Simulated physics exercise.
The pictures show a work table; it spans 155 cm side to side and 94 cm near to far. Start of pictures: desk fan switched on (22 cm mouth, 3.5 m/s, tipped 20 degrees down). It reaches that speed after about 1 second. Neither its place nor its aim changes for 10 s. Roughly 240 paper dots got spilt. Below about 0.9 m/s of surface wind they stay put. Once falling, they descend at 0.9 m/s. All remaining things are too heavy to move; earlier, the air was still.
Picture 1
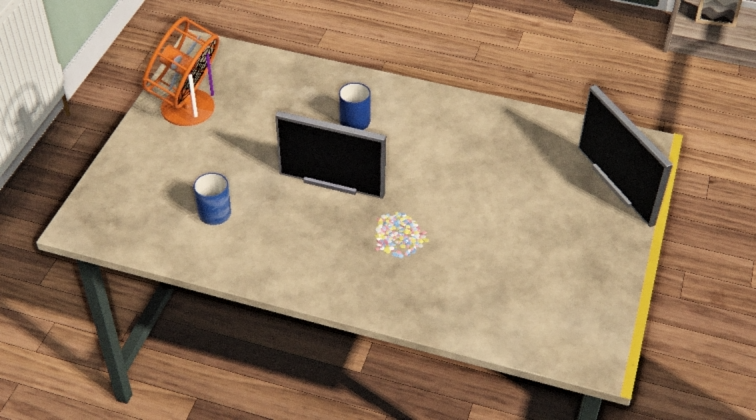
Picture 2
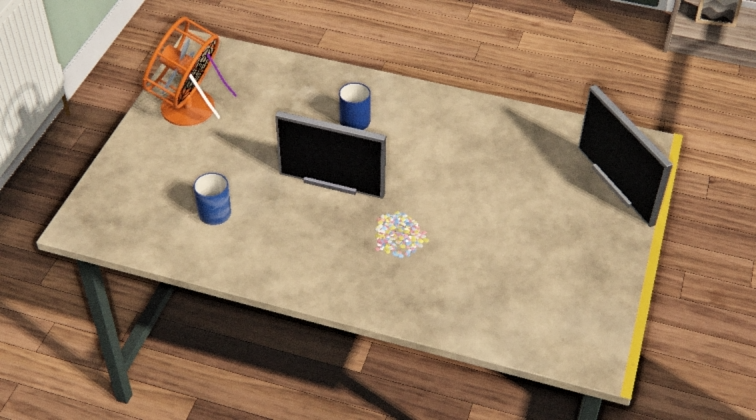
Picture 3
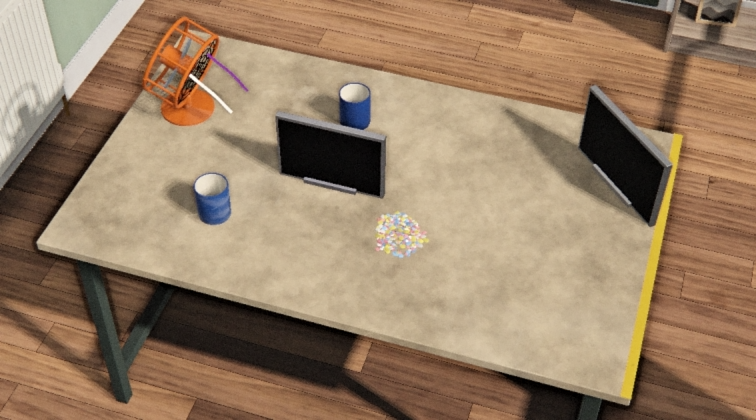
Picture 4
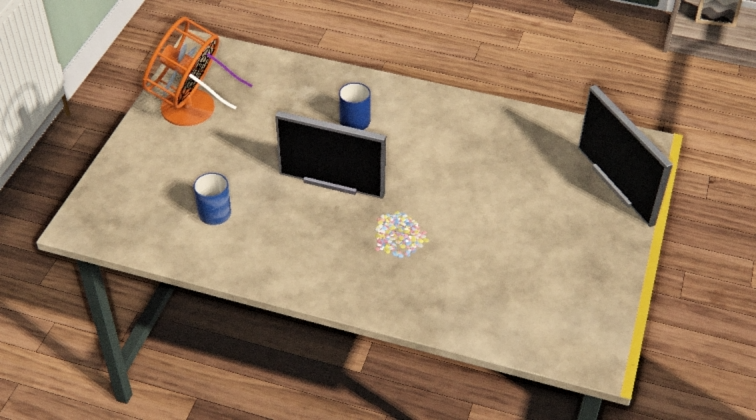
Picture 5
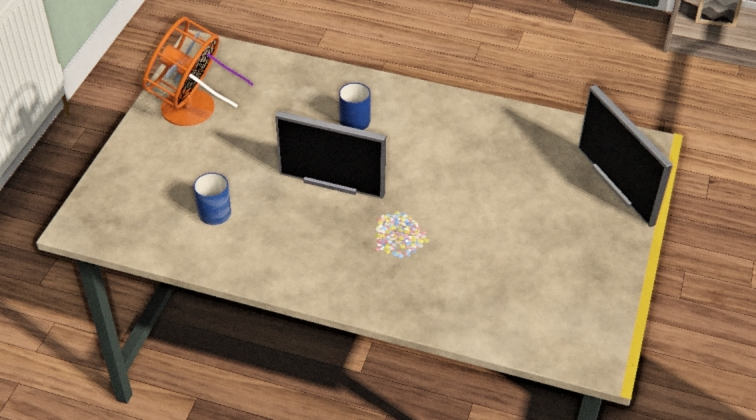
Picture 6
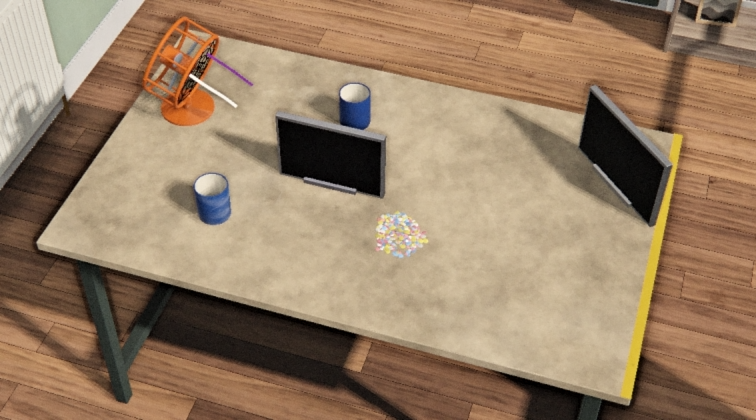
Two ribbons on an orange desk fan lift and stream outward while the paper dots lie still.
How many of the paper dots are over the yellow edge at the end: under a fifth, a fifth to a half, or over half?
Of the paper dots, less than a fifth end over the yellow edge.
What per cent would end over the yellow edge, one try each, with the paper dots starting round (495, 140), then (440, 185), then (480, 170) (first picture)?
Going through the three spots in order, you'd get 0 percent, 60 percent and 40 percent.
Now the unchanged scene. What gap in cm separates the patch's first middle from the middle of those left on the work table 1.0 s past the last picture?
I'd guess near 0 cm.
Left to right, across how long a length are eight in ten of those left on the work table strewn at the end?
Roughly 10 cm from left to right.
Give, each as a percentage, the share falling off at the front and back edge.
About 0 % front, about 0 % back.
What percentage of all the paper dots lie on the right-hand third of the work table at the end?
Roughly 0 %.
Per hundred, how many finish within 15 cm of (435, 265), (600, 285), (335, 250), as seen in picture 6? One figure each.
Estimates in listed order: 50 %; 0 %; 20 %.
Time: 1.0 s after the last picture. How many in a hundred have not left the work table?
Around 100 %.
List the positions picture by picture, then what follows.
The middle of the paper dots is near (398, 234), none has stirred yet and the mouth of the desk fan is at (181, 63), in the first picture.
The middle of the paper dots is near (396, 234), none has stirred yet and the yellow edge is centred on (659, 254), in the second picture.
The middle of the paper dots is near (396, 234), none has stirred yet, the top of a laptop is at (330, 125) and the top of a mug is at (355, 93), in the third picture.
The middle of the paper dots is near (396, 234) and none has stirred yet, in the fourth picture.
The middle of the paper dots is near (396, 234) and none has stirred yet, in the fifth picture.
The middle of the paper dots is near (396, 234) and none has stirred yet, in the sixth picture.
Then, 1.0 s after the last picture, 3 % are over the yellow edge; the middle of those still in play is near (397, 230); 87 % have settled or left.
Then, 2.2 s after the last picture, 5 % are over the yellow edge; the middle of those still in play is near (397, 230); 91 % have settled or left.
Then, 4.6 s after the last picture, 5 % are over the yellow edge; the middle of those still in play is near (397, 230); 91 % have settled or left.
Then, 9.1 s after the last picture, at the end, 6 % are over the yellow edge; the middle of those still in play is near (397, 230).
